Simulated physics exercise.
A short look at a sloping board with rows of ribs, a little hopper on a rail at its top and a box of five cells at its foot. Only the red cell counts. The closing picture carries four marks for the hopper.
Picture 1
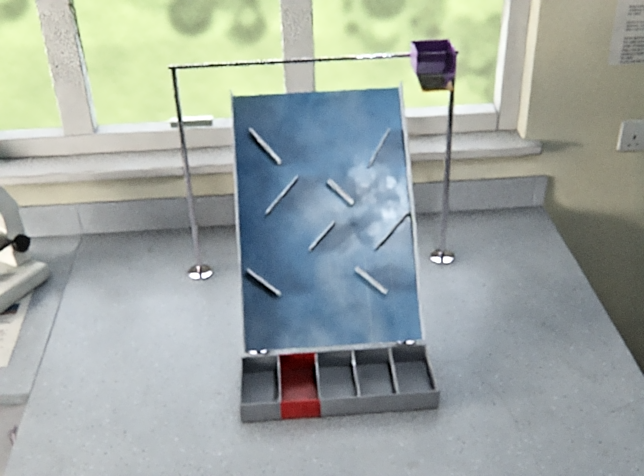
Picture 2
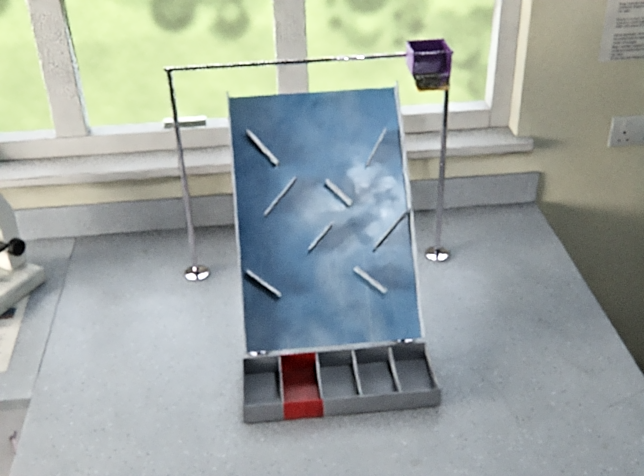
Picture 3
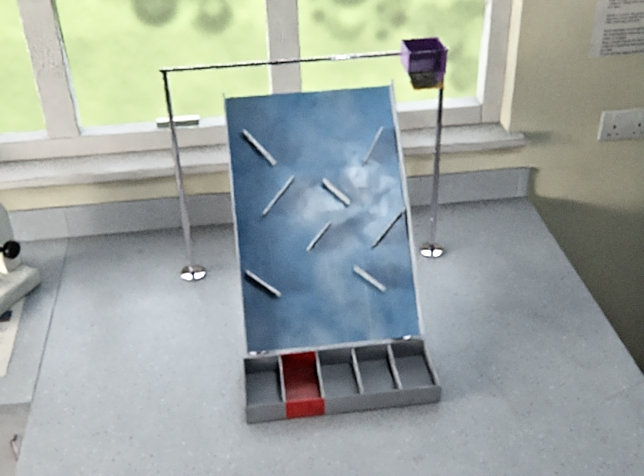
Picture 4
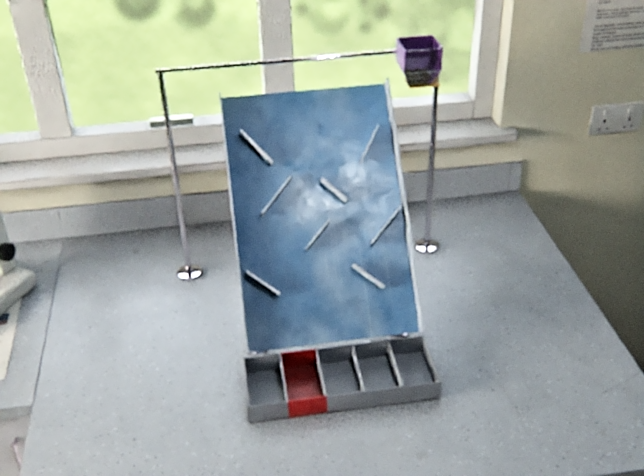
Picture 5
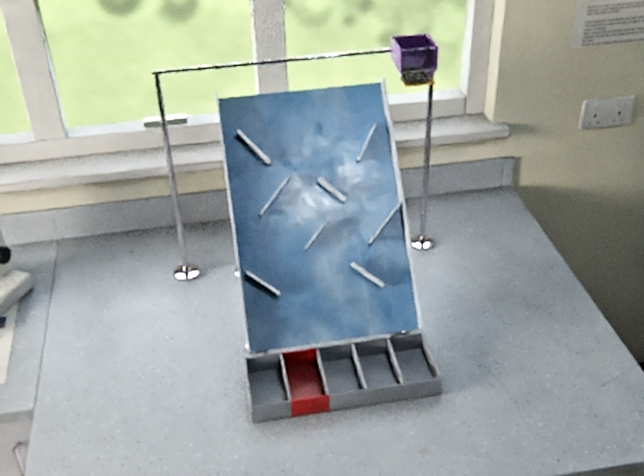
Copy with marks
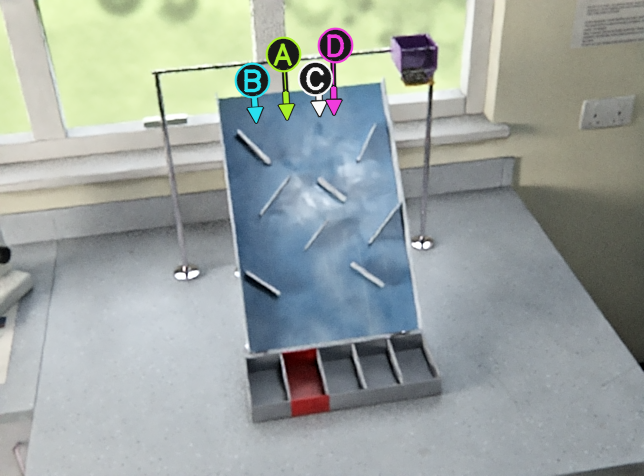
A sloping blue board with ribs stands still on a counter as the view shifts slightly.
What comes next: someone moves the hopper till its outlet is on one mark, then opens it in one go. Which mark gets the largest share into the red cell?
Best: A.
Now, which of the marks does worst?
D.
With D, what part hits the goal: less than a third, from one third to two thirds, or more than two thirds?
Less than a third.
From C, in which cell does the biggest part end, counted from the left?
It is the fifth one.
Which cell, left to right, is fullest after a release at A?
It is the second one.
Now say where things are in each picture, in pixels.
In the first picture, hopper at (432, 81), allspice berries, door shut.
In the second picture, ribs (247, 129) to (278, 162), (368, 162) to (386, 128), (265, 213) to (296, 177).
In the third picture, ribs (324, 179) to (350, 201), (308, 249) to (331, 221), (374, 244) to (404, 207).
In the fourth picture, ribs (246, 271) to (280, 294), (354, 264) to (385, 287).
In the fifth picture, red cell at (310, 405), number 2 of 5 from the left.
On the marked copy, mark A meets the board at (286, 114); mark B meets the board at (255, 117); mark C meets the board at (319, 110); mark D meets the board at (334, 109).
For mark A, most in the red cell, about a quarter in other cells.
For mark B, about a third in the red cell, about two thirds in other cells.
For mark C, about a quarter in the red cell, most in other cells.
For mark D, a small part in the red cell, nearly all in other cells.
